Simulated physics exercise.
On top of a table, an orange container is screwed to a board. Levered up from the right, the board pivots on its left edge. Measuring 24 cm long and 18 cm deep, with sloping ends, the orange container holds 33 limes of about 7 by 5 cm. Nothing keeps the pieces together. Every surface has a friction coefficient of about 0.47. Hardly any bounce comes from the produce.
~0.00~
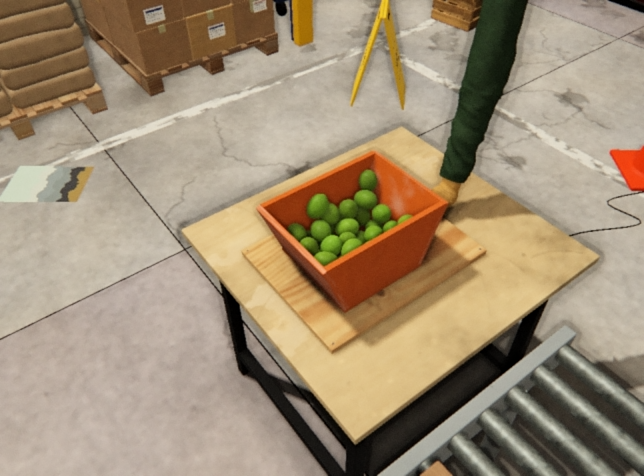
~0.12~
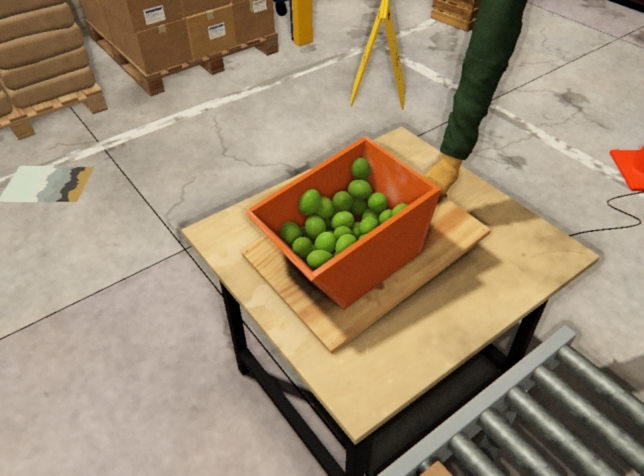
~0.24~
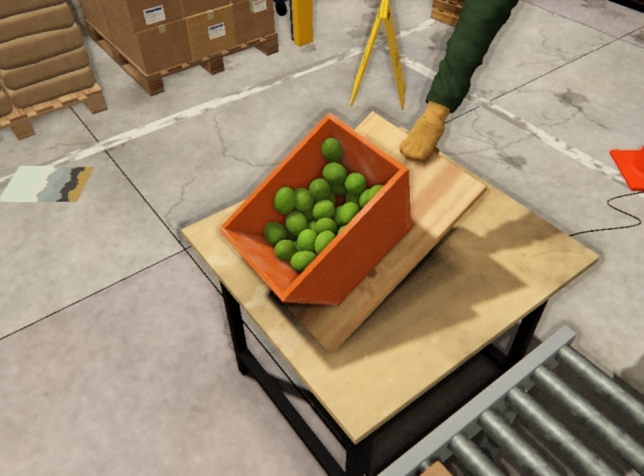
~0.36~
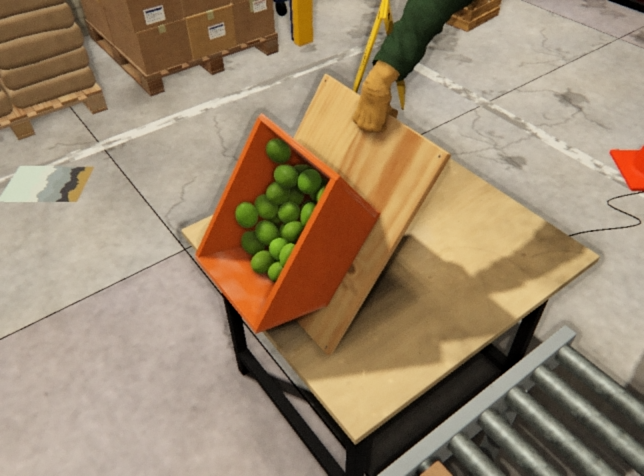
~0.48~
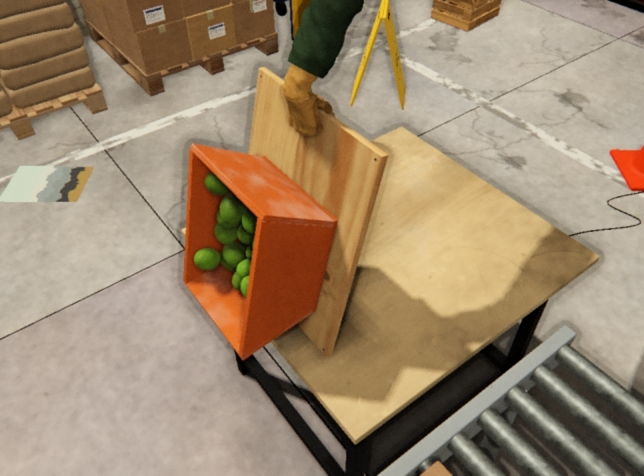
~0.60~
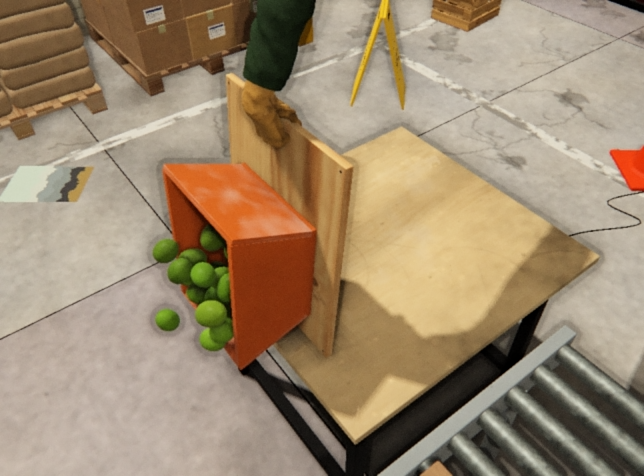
Gloved hand levering up a wooden board on a table, tilting the attached orange container leftward until green limes tumble out.
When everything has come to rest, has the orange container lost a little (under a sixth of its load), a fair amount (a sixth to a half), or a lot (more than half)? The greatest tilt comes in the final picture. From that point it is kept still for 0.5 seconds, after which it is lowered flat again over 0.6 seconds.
A lot.
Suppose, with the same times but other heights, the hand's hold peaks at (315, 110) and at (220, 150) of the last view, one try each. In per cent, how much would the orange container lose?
Orange container: 50 %, then 100 %.
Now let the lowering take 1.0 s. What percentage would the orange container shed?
Orange container: 90 per cent.
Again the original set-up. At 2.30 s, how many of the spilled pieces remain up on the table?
The number is some 0.
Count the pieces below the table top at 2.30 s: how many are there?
Piece count: About 30.
After 0.87 s, tilt 85°; 22 of 33 out of the orange container.
After 1.21 s, tilt 77°; 29 of 33 out of the orange container.
After 1.69 s, tilt 0°; 31 of 33 out of the orange container.
Outcome (at 2.30 s), 31 of 33 out of the orange container. Asked share, 31 of 33, 94 per cent.
